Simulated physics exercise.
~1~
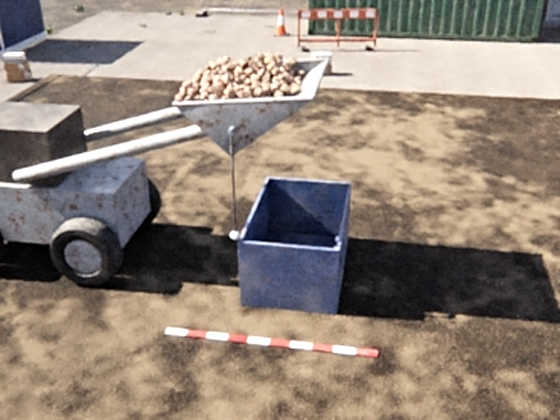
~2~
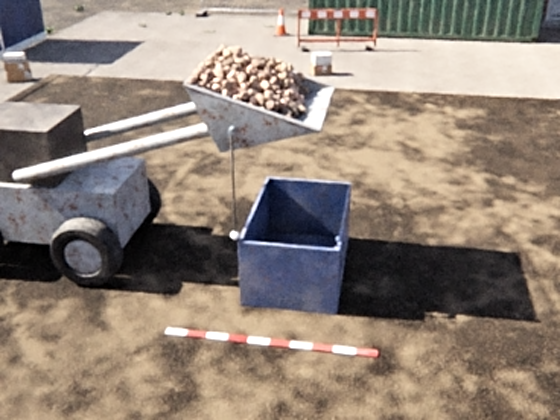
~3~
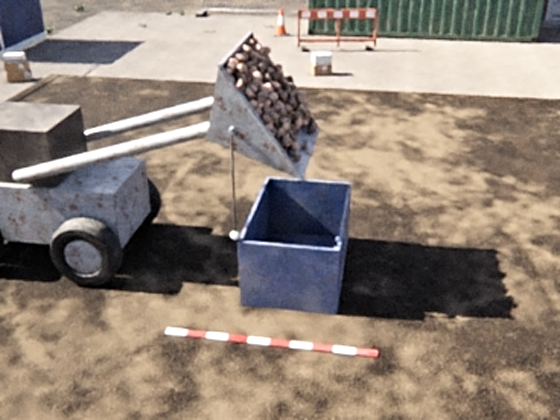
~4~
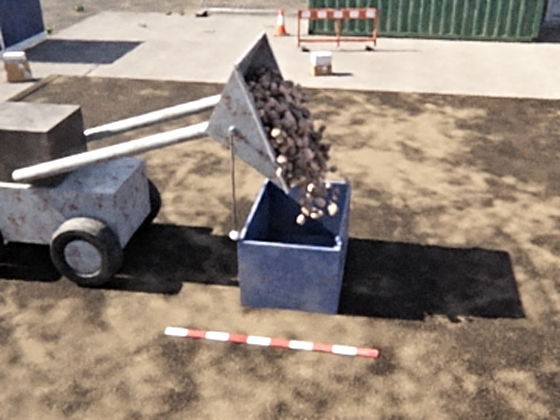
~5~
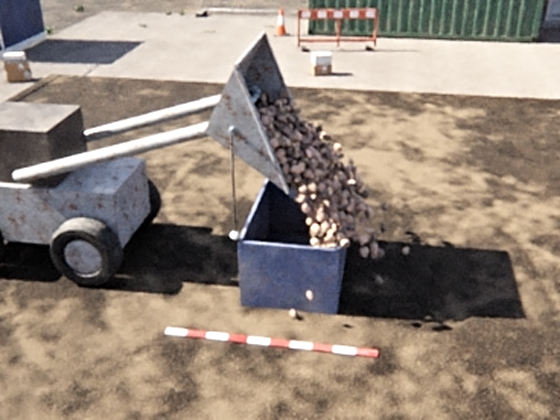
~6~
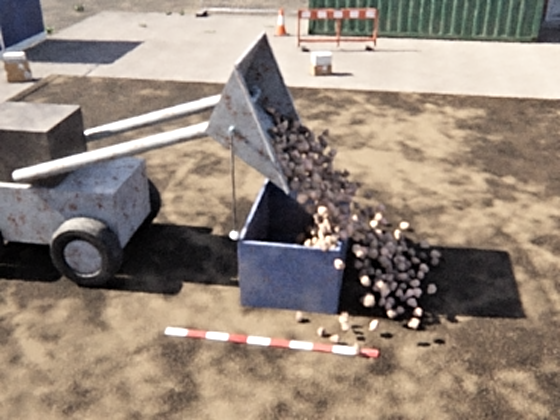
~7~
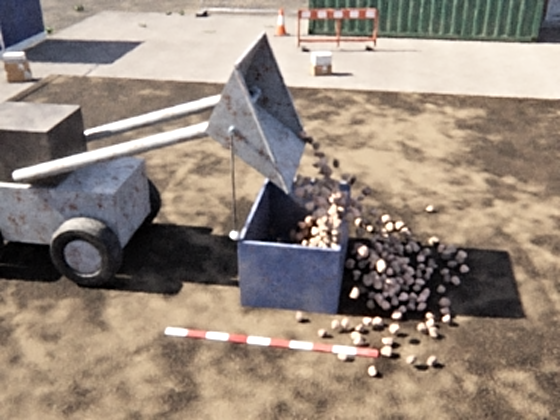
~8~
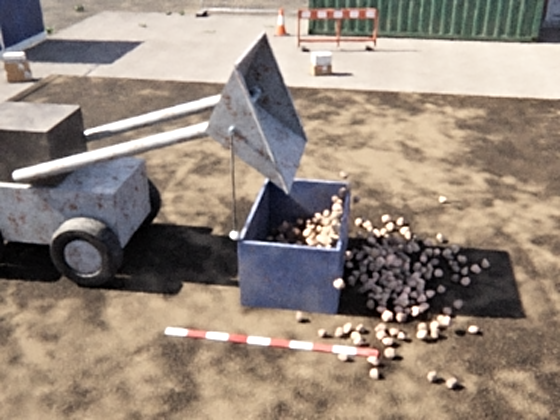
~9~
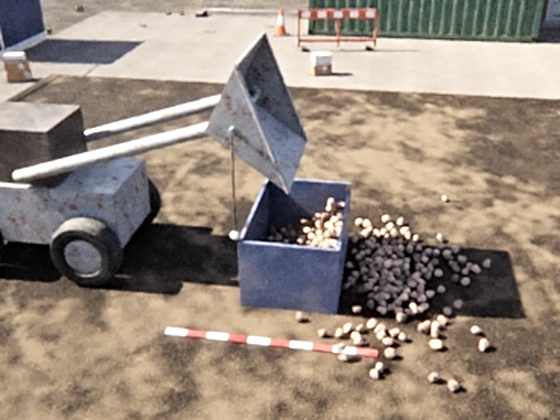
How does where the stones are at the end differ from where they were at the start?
At the start the stones were heaped in the loader's raised bucket. By the end they were lower and farther right, partly inside the blue bin and partly scattered on the ground beside it.
A loader's raised metal bucket tipped forward to the right and poured its heap of stones toward a blue bin, then held still, empty, with stones lying inside the bin and many others scattered on the ground beside it.
